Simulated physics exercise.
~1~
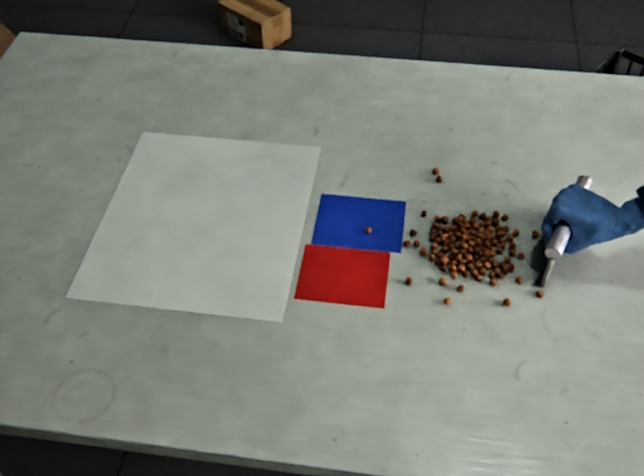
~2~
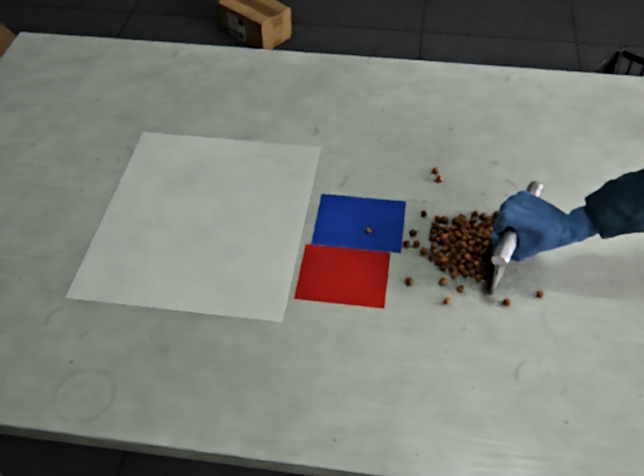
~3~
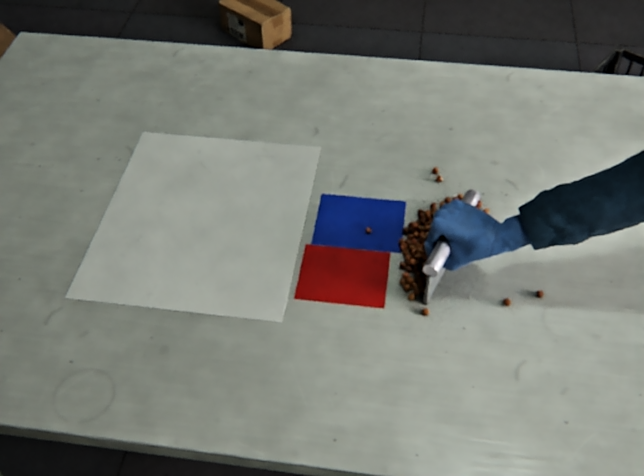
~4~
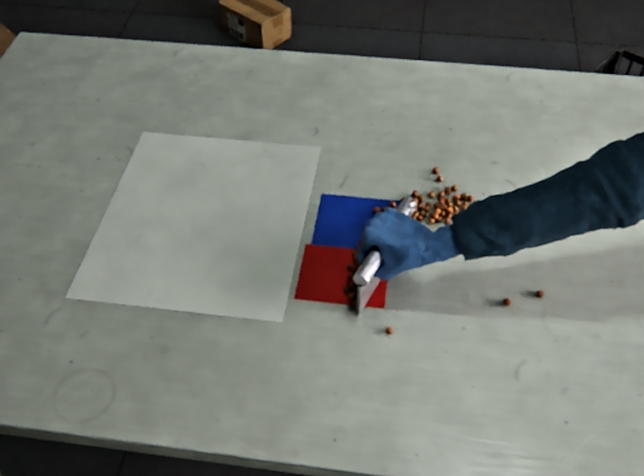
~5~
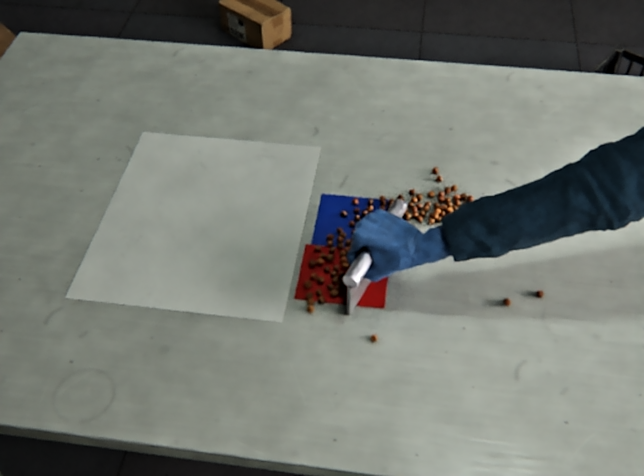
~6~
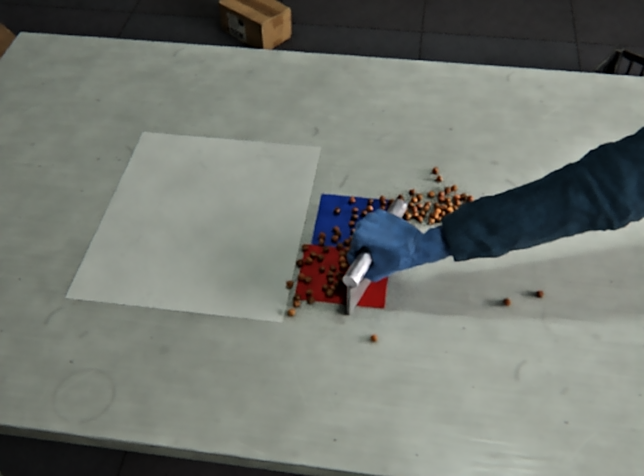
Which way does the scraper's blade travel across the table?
The blade travels to the left, pushing nuts from the heap onto the coloured mats.
